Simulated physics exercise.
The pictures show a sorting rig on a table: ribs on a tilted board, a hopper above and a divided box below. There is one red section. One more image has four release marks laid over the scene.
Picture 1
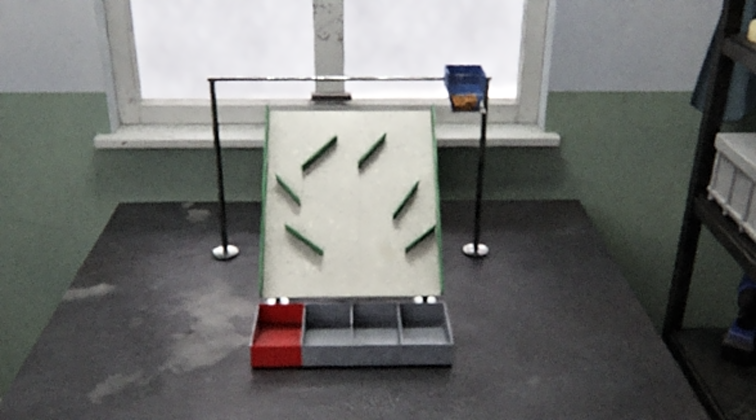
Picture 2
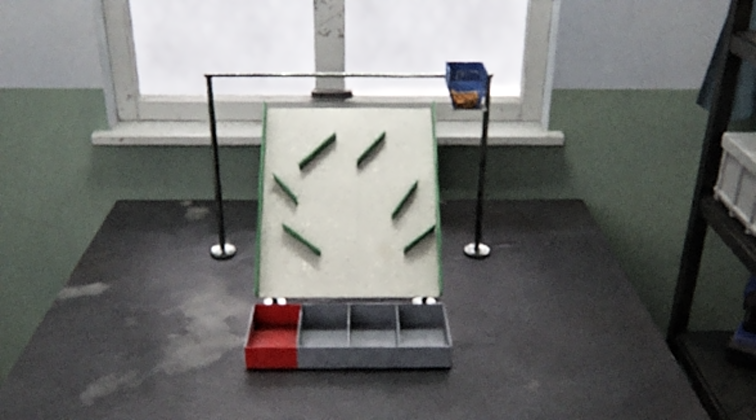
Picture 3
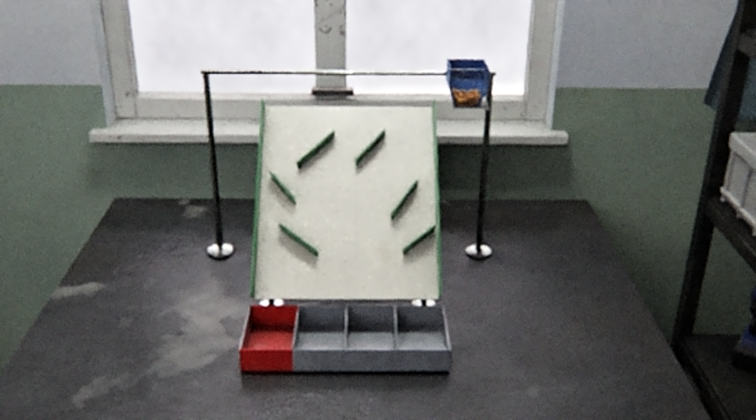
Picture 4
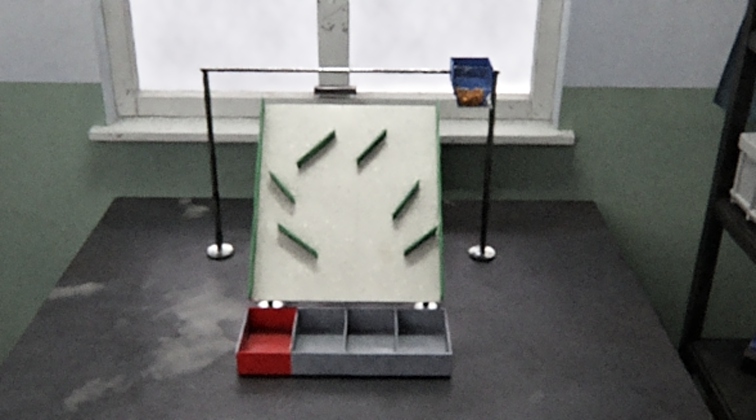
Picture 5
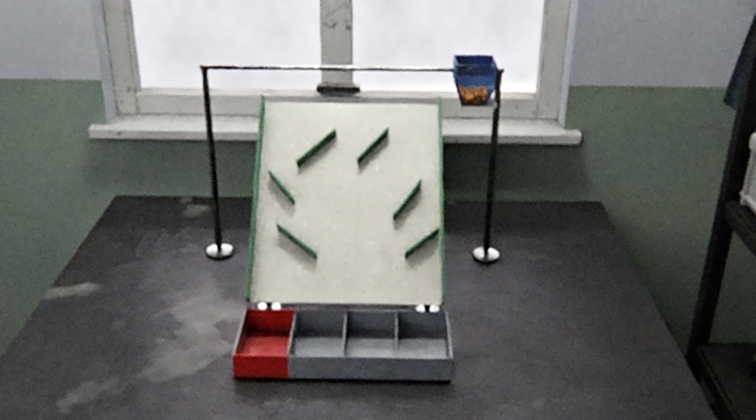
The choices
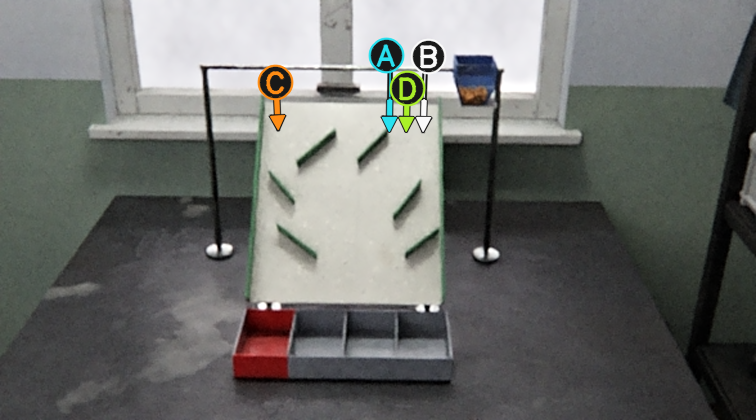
A blue hopper stays above a tilted ribbed board as the view shifts very slightly.
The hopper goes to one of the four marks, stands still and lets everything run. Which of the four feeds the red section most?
Mark C does it best.
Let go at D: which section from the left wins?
It is the third one.
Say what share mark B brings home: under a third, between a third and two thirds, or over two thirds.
Under a third.
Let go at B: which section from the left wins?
The third.
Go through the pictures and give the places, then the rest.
In the first frame, hopper at (465, 103), roasted chickpeas, door shut.
In the second frame, ribs (299, 164) to (335, 132), (357, 160) to (385, 131).
In the third frame, ribs (271, 172) to (294, 199), (392, 213) to (417, 179).
In the fourth frame, ribs (278, 224) to (316, 253), (405, 251) to (437, 227).
In the fifth frame, red section at (261, 365), number 1 of 4 from the left.
On the marked copy, mark A meets the board at (389, 126); mark B meets the board at (423, 126); mark C meets the board at (277, 124); mark D meets the board at (406, 126).
If A is chosen, none in the red section, all in other sections.
If B is chosen, a stray few in the red section, nearly all in other sections, a stray few held on the board.
If C is chosen, about a third in the red section, about half in other sections.
If D is chosen, none in the red section, nearly all in other sections, a stray few outside the box.
